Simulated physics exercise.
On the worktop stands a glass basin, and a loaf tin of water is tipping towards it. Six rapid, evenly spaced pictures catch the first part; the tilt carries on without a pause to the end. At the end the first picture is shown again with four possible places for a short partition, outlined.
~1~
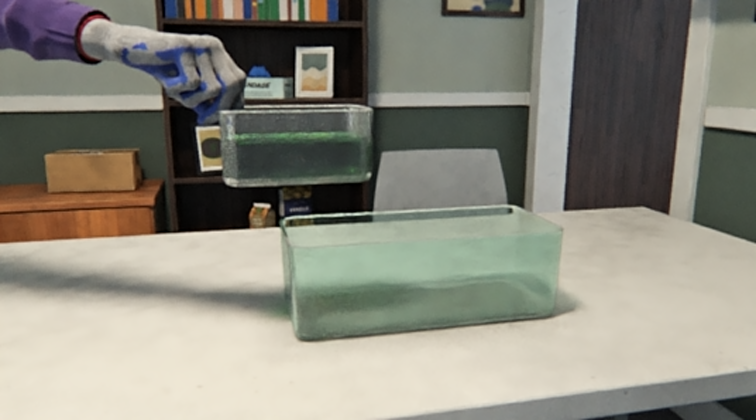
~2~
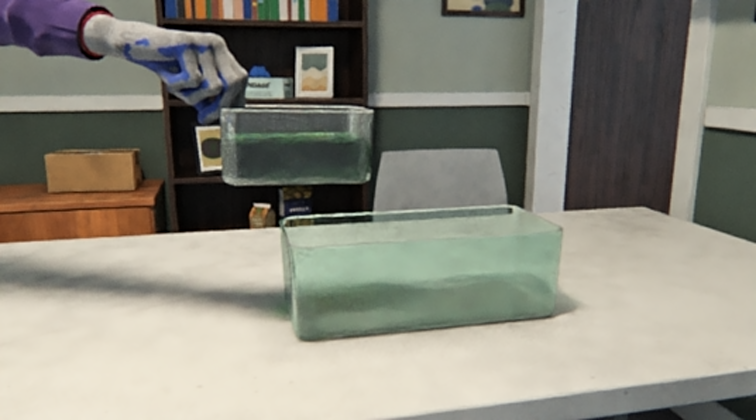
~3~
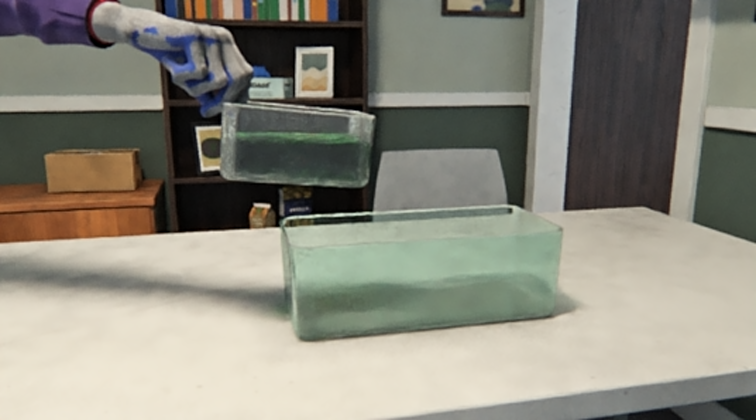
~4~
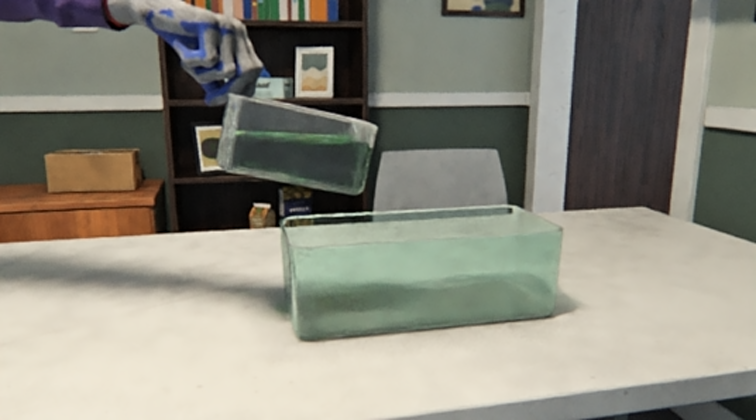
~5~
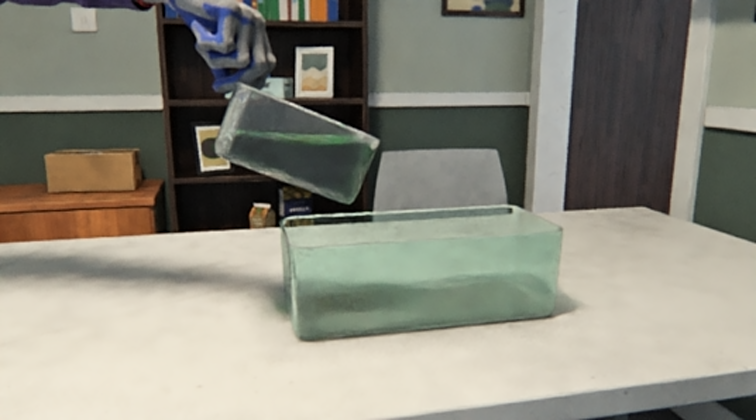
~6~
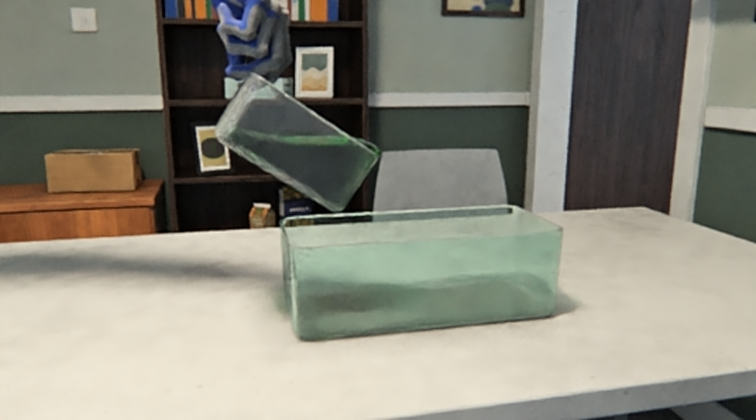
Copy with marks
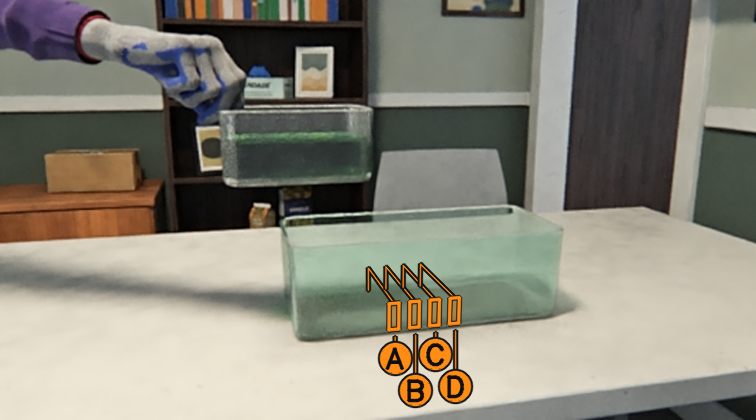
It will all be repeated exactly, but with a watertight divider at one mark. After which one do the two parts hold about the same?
Slot B does it best.
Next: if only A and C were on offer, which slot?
Here it is slot A.
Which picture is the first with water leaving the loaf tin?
Picture 6.
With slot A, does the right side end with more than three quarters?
No, it does not.
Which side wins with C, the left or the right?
The left one.
In orange, A at (395, 336); B at (415, 334); C at (435, 332); D at (455, 330).
For slot A, about 36 % ends left of the wall and 63 % right of it.
For slot B, about 50 % ends left of the wall and 49 % right of it.
For slot C, about 74 % ends left of the wall and 25 % right of it.
For slot D, about 87 % ends left of the wall and 12 % right of it.
